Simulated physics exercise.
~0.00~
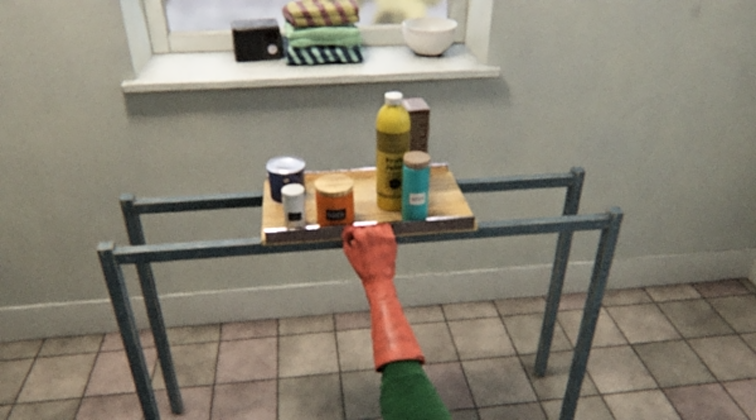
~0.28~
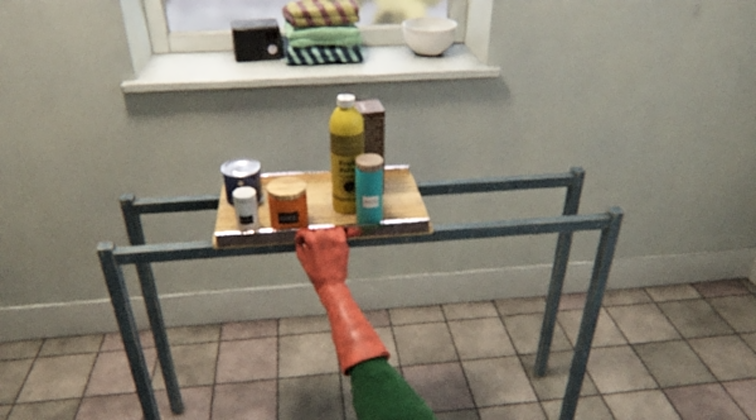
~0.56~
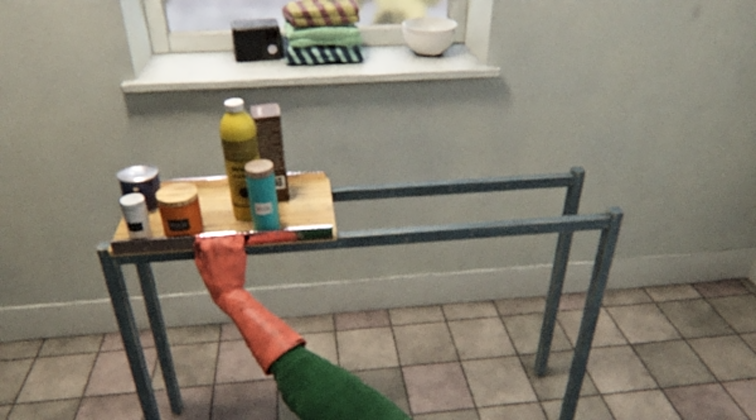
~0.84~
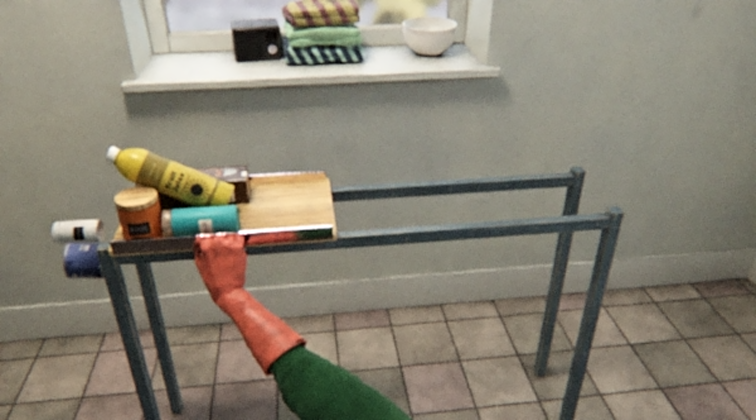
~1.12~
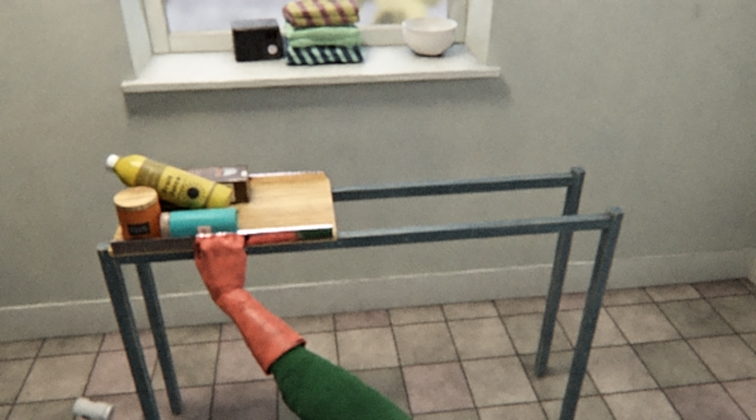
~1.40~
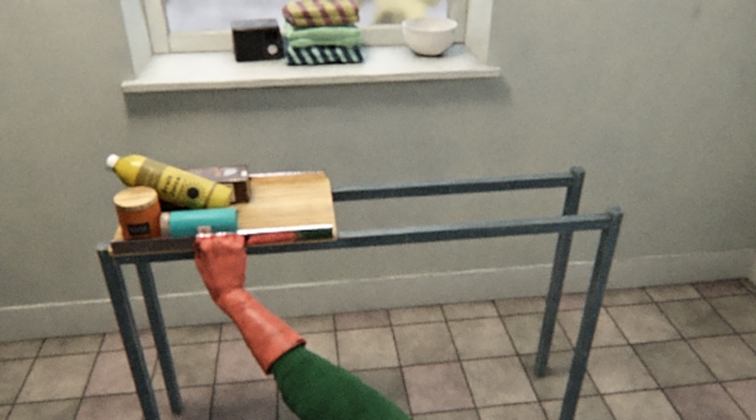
The video shows a red-gloved hand sliding a wooden tray of containers left along metal rails until it stops at the end, where the yellow bottle, turquoise jar and brown carton topple onto the tray while the white shaker and blue tin fall off, leaving the orange jar upright.
